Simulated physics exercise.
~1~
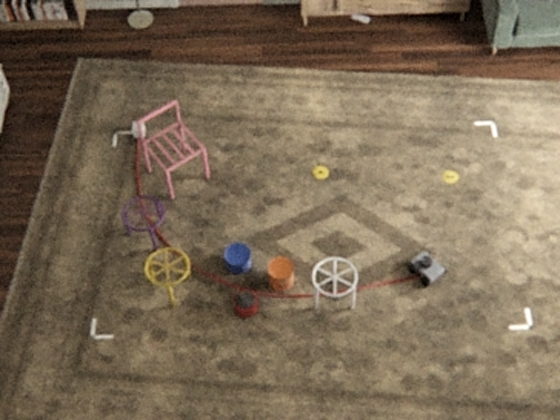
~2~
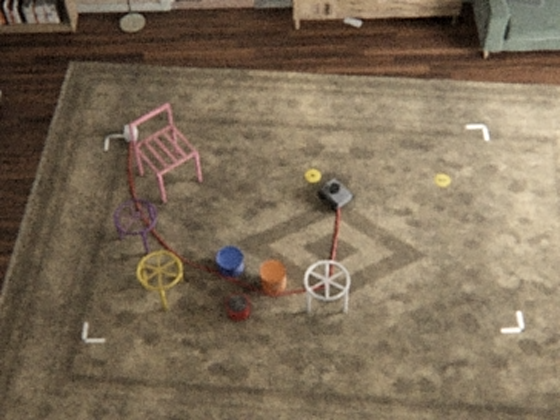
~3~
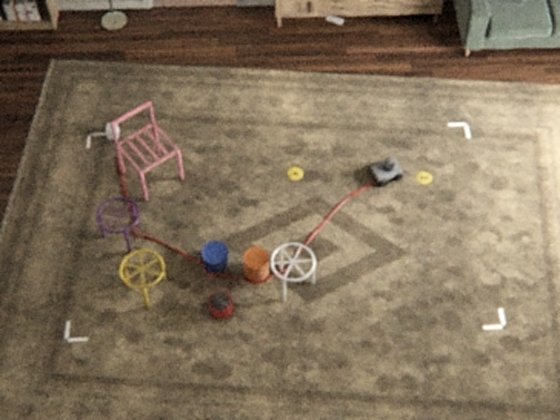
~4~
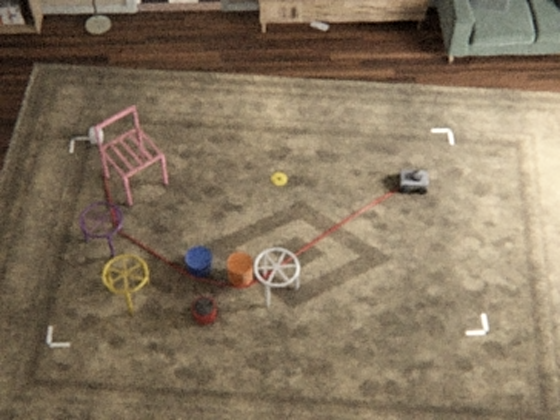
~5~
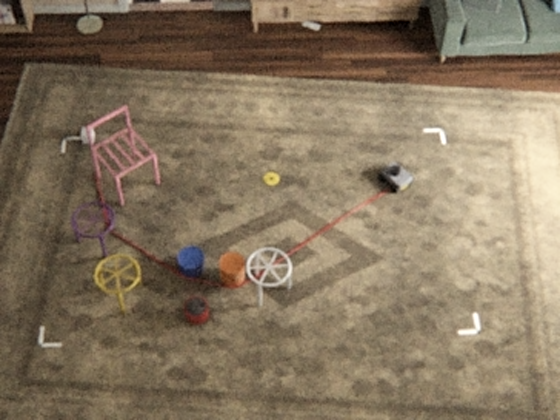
A small grey cart trails a red lead past stools and buckets, turning across a patterned rug.
